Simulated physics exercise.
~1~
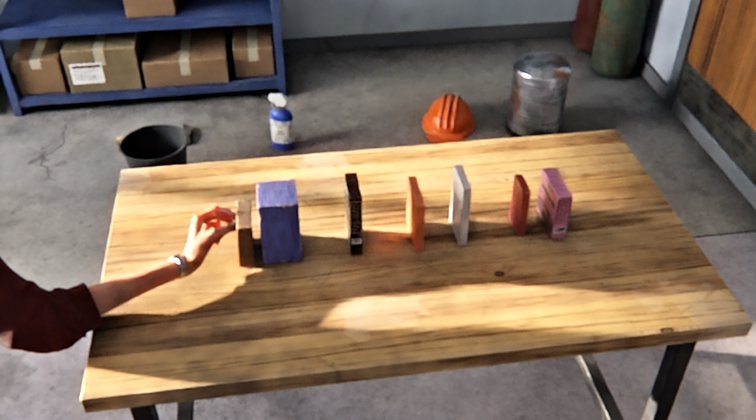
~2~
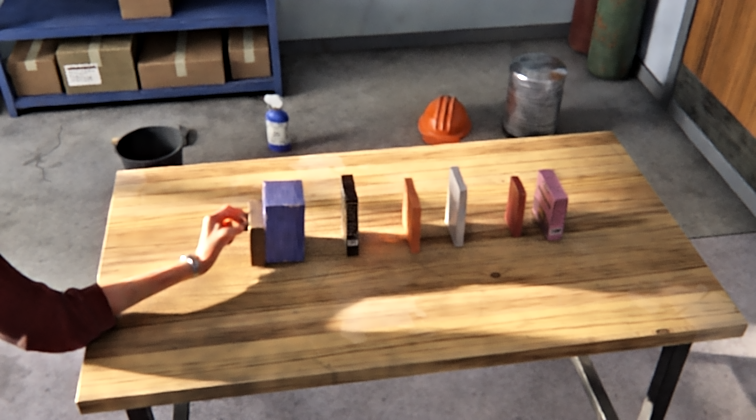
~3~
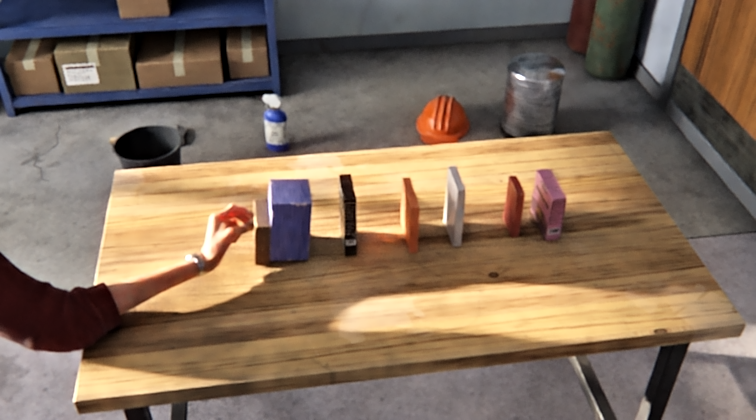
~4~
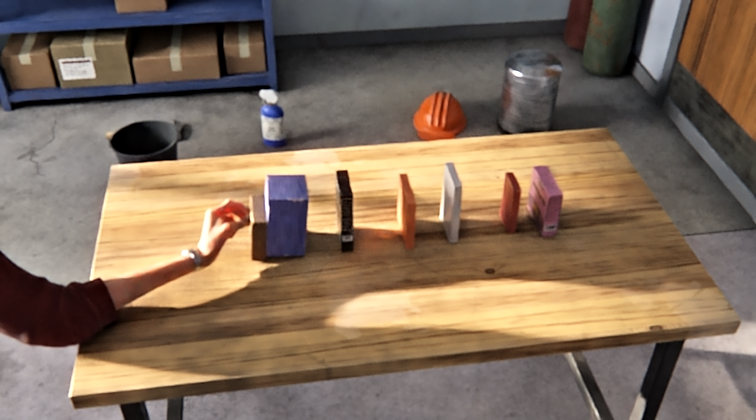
A hand nudges the brown block against the blue block, and the whole row stays standing.
